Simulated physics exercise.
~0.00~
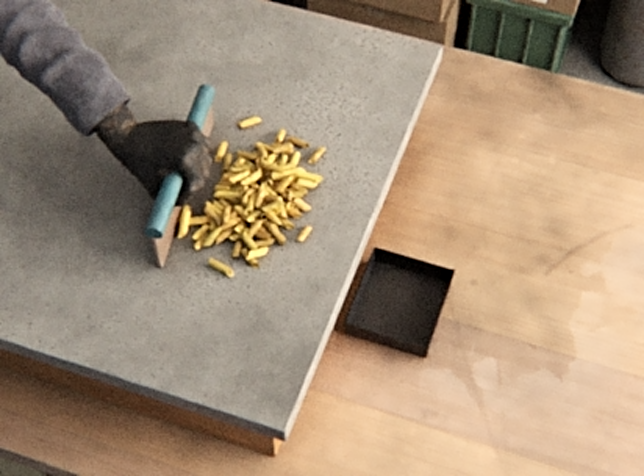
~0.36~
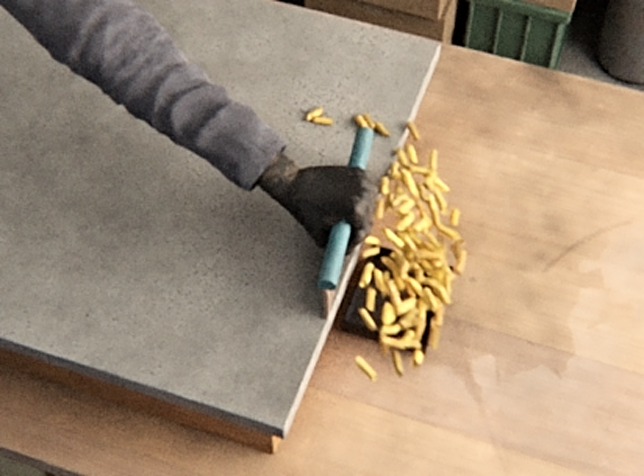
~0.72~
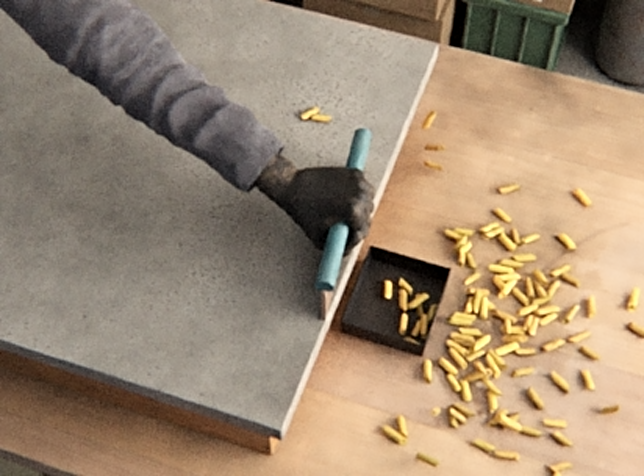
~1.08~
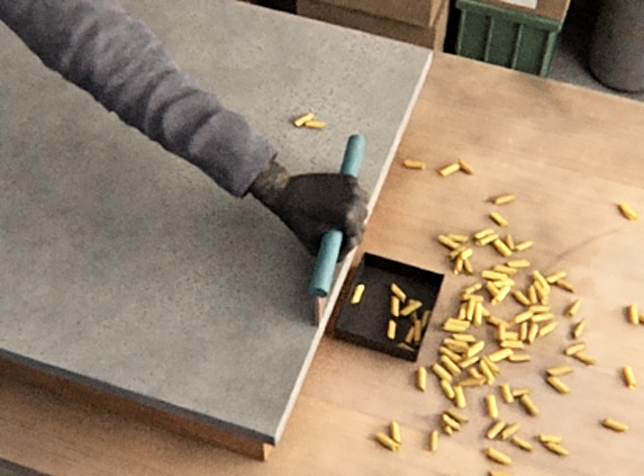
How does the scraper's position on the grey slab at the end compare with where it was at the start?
At the start the scraper was well in from the slab's right edge, just left of the pasta pile. By the end it was further right and a little lower, at that edge beside the black tin.
An arm in a grey sleeve pushed a blue-handled scraper rightward across a grey slab, sweeping a pile of yellow pasta pieces over the edge. A few landed in the black tin, most scattered across the wooden table beyond, and a couple stayed on top.
